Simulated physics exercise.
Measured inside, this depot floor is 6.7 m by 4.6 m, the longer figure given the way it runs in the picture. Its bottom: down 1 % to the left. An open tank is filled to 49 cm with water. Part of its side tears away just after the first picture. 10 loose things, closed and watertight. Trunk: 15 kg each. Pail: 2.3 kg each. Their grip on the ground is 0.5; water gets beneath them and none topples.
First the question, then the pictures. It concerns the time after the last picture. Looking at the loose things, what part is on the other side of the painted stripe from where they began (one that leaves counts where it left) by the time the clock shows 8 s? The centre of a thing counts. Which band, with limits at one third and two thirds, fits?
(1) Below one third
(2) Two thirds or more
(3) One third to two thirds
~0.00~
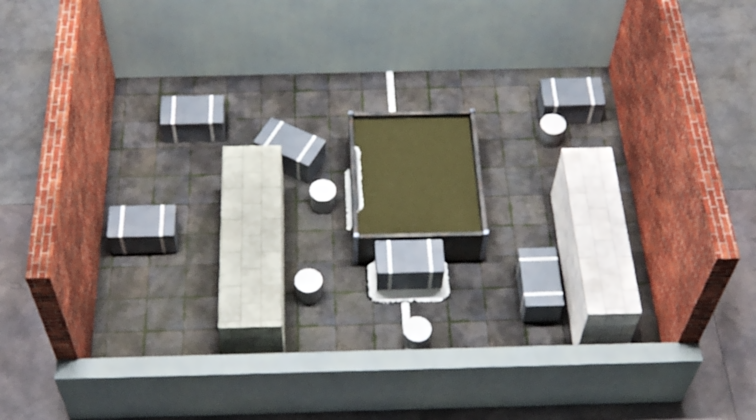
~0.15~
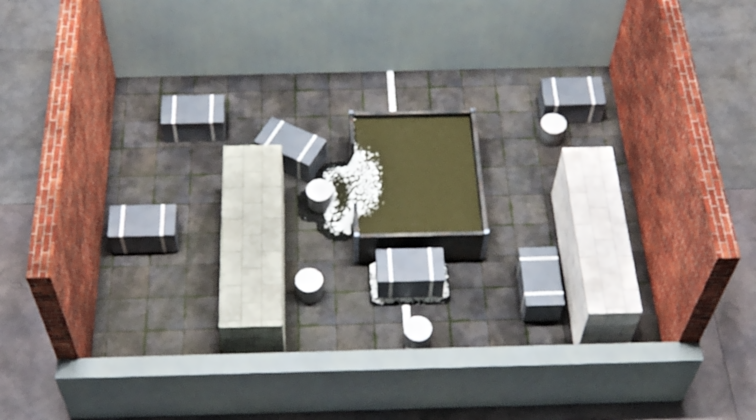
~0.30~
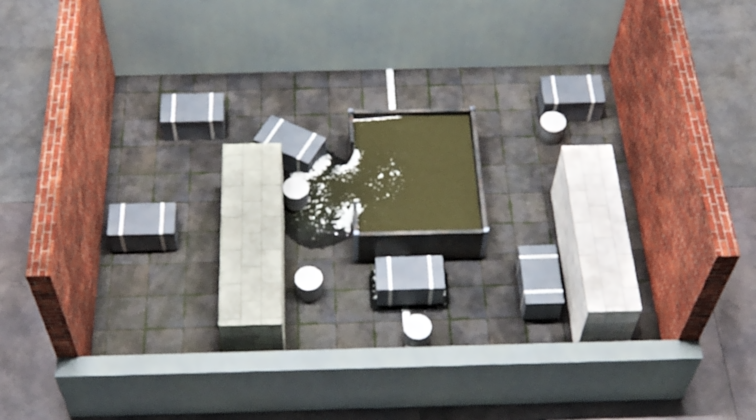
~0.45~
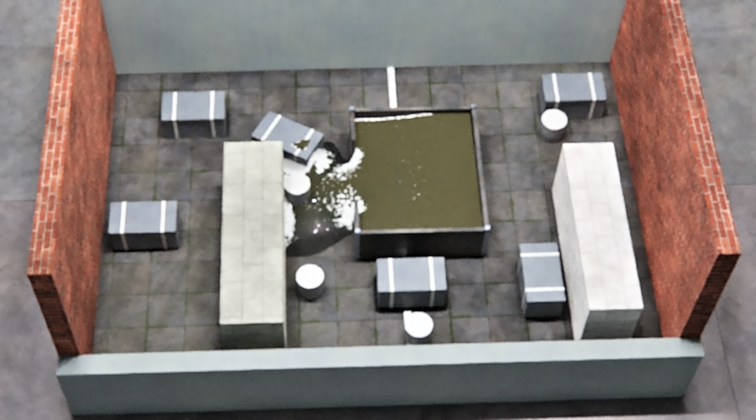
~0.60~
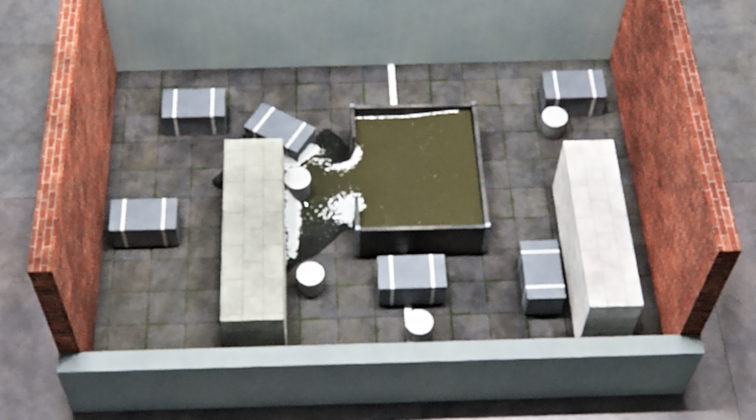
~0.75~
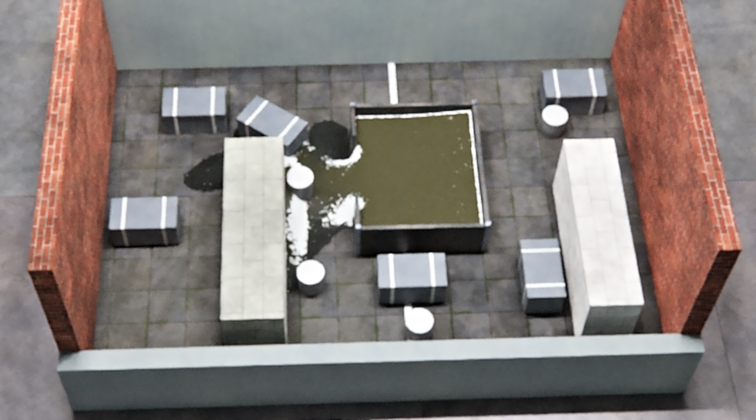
1.
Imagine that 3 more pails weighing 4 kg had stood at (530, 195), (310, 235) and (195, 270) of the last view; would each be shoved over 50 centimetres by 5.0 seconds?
The three, in turn, come out within it, beyond it and within it.
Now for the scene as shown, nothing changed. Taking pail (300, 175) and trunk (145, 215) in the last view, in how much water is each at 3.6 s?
6 and 2 cm.
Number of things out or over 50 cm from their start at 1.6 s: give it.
The number comes to 3.
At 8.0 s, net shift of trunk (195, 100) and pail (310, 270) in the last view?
Respectively 200 cm and 300 cm.
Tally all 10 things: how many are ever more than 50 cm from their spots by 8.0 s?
7 in all.
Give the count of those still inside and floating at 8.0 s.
6 of them.
After 1.6 s 0 of 10 are over the mark; 1 afloat.
After 3.6 s 2 of 10 are over the mark; 3 afloat.
After 5.6 s 2 of 10 are over the mark; 6 afloat.
After 8.0 s 2 of 10 are over the mark; 6 afloat.
